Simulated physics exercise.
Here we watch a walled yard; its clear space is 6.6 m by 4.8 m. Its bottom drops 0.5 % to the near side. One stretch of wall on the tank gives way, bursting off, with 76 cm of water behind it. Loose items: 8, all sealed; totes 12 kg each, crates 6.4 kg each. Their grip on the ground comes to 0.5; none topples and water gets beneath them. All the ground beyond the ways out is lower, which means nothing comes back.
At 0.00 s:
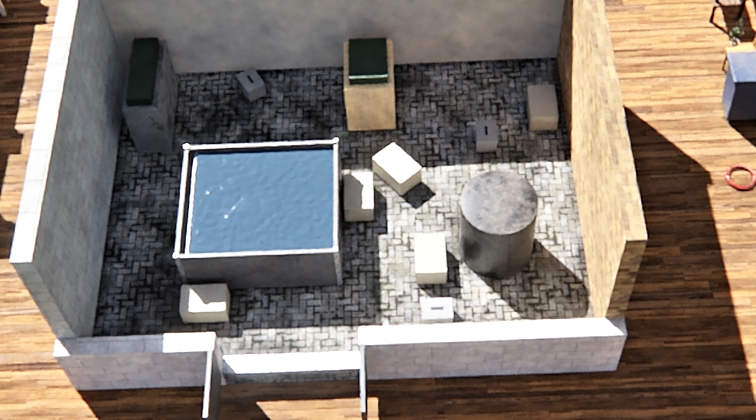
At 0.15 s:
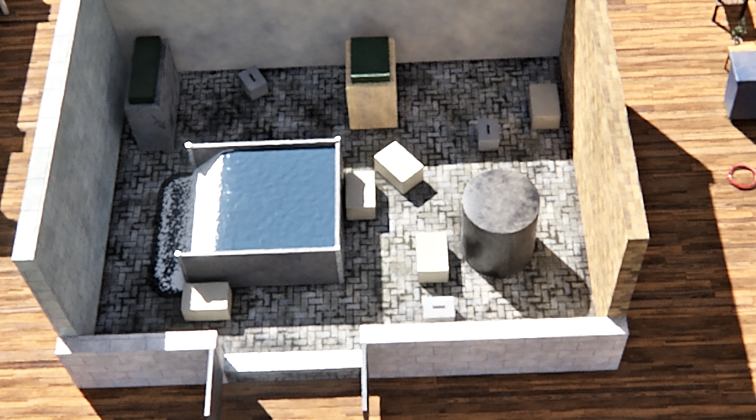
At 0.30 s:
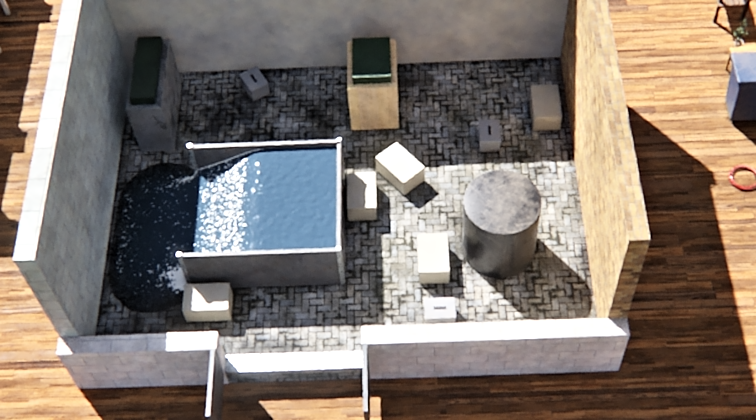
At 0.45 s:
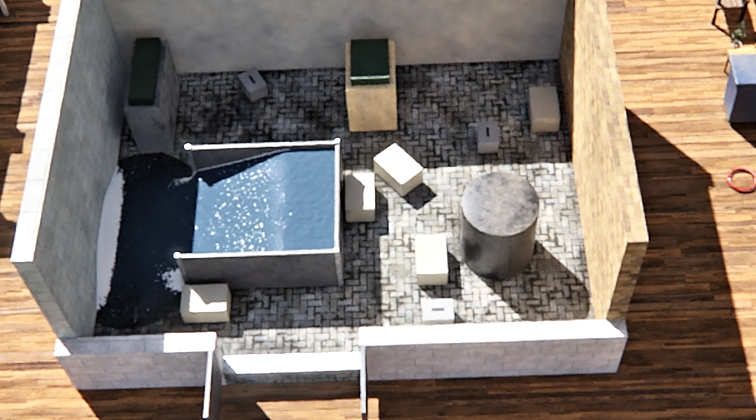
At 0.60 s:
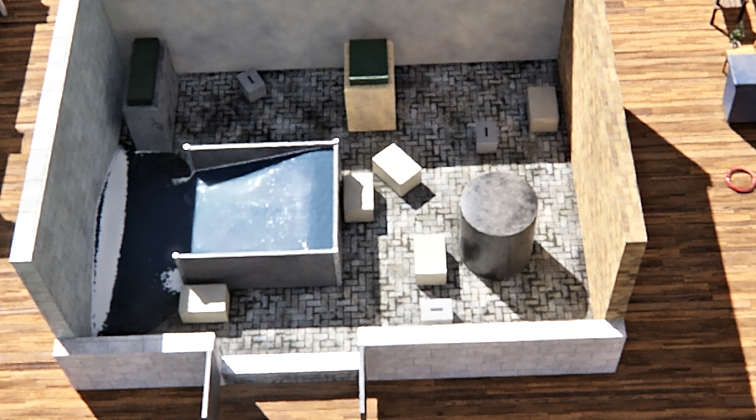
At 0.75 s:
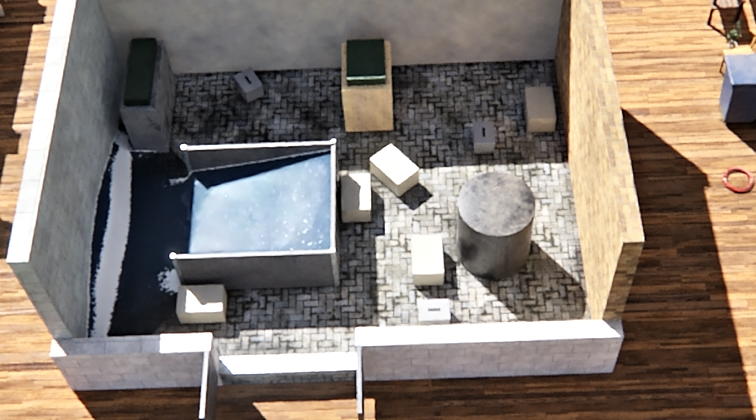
Water bursts from the left side of a tank and spreads across the paved floor.
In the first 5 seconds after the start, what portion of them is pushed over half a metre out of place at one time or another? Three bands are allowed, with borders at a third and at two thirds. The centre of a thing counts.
It is a medium share, a third or more but below two thirds.
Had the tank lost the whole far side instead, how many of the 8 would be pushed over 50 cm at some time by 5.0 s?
So the tally would be 4.
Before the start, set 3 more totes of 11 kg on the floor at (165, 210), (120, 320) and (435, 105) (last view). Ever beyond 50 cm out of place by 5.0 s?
Each in turn ends up beyond the limit, beyond the limit, within the limit.
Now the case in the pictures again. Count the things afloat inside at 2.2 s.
The count is 1.
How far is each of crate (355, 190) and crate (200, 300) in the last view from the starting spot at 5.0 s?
In turn: 40 cm, 300 cm.
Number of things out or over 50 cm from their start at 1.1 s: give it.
At that moment it comes to 0.
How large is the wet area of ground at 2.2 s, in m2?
About 16 m2 is covered.
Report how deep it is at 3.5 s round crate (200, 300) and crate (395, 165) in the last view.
First roughly 13 cm, second roughly 2 cm.
After 1.1 s 0 of 8 are over 50 cm from their spots; 0 afloat.
After 2.2 s 0 of 8 are over 50 cm from their spots; 1 afloat.
After 3.5 s 3 of 8 are over 50 cm from their spots; 2 afloat.
After 5.0 s 4 of 8 are over 50 cm from their spots, and 4 have been at some point; 6 afloat.
